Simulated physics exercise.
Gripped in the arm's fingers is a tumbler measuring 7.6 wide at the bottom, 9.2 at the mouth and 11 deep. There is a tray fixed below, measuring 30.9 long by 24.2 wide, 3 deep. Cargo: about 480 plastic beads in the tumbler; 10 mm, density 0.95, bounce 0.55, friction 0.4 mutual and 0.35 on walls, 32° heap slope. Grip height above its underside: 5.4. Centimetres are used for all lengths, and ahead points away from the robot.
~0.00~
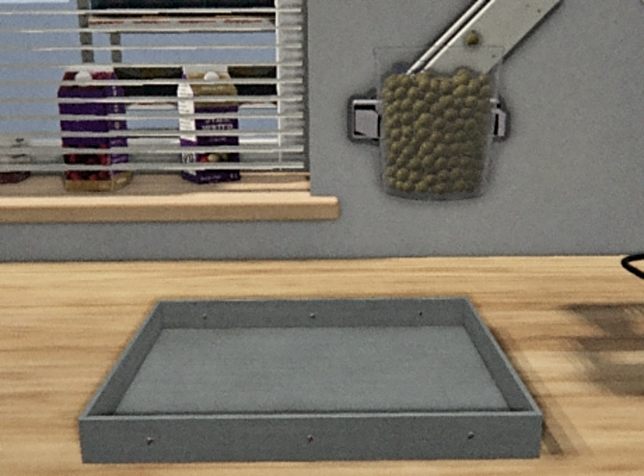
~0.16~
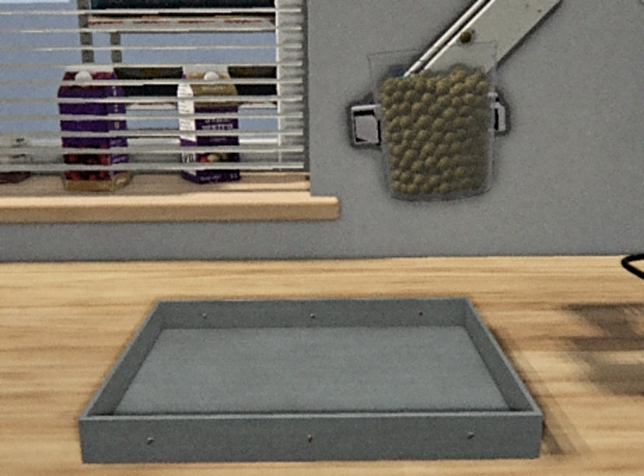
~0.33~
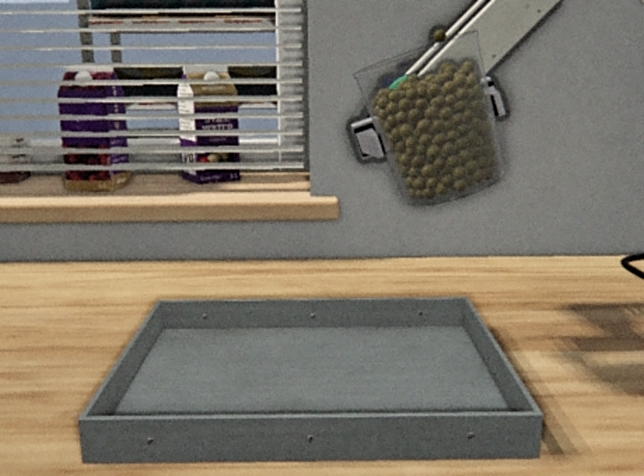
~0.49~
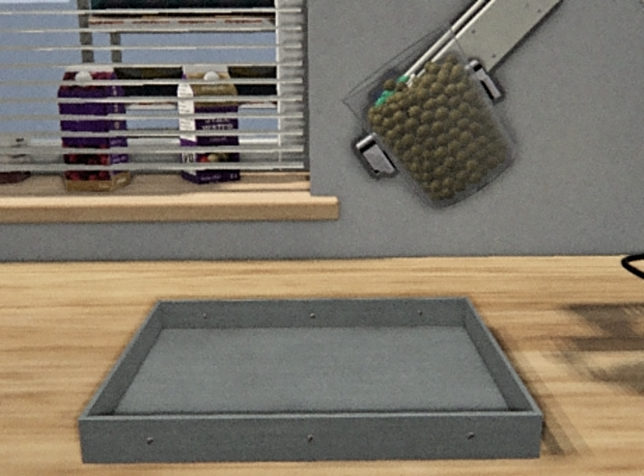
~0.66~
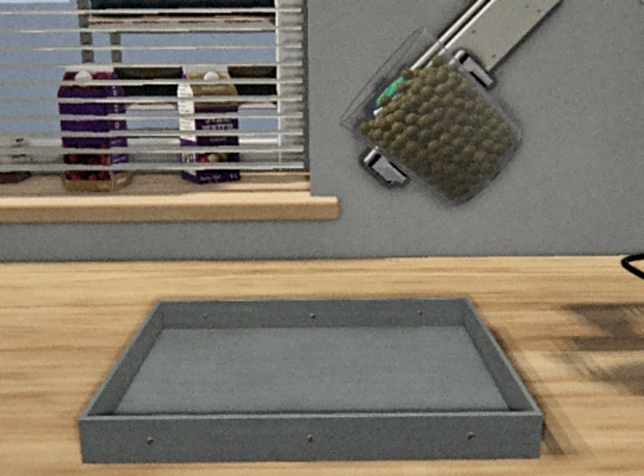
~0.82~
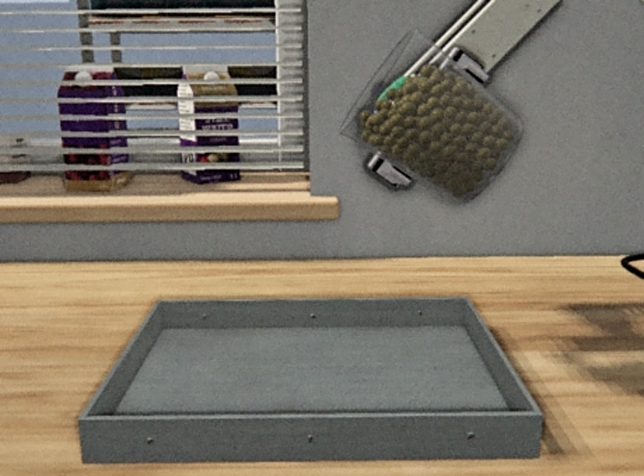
A clear tumbler of olive-coloured beads tilts steadily leftward in a robot arm's grip above a counter.
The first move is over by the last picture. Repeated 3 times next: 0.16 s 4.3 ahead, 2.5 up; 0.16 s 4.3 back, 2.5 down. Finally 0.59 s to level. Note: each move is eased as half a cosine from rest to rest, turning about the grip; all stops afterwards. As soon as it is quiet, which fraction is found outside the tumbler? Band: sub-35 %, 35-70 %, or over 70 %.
Band: Sub-35 %.
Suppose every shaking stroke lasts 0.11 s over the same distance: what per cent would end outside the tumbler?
In that case around 55 per cent.
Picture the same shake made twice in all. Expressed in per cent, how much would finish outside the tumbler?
Roughly 20 in a hundred.
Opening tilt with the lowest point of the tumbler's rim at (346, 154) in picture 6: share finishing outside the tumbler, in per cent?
I'd put it at roughly 65 %.
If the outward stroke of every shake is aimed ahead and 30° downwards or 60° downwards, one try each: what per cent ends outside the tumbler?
First try some 5 %, second try some 0 %.
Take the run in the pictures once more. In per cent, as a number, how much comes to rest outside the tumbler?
Roughly 30 %.
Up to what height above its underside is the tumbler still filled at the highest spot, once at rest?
10.0 cm.
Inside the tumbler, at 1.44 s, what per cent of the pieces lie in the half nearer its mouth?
Mouth half share: Roughly 45 %.
After 1.44 s, tilted 54° forward, highest piece 24 above the table; 381 in the tumbler, 52 in the tray, 1 on the table or floor, 43 in flight or on a rim.
After 2.06 s, tilted 29° forward, highest piece 25 above the table; 345 in the tumbler, 127 in the tray, 4 on the table or floor, 1 in flight or on a rim.
After 2.57 s, level, highest piece 27 above the table; 345 in the tumbler, 128 in the tray, 4 on the table or floor.
After 3.62 s, level, highest piece 27 above the table; 345 in the tumbler, 128 in the tray, 4 on the table or floor.
In the end, 345 in the tumbler, 128 in the tray, 4 on the table or floor. That is 28 % outside the tumbler.
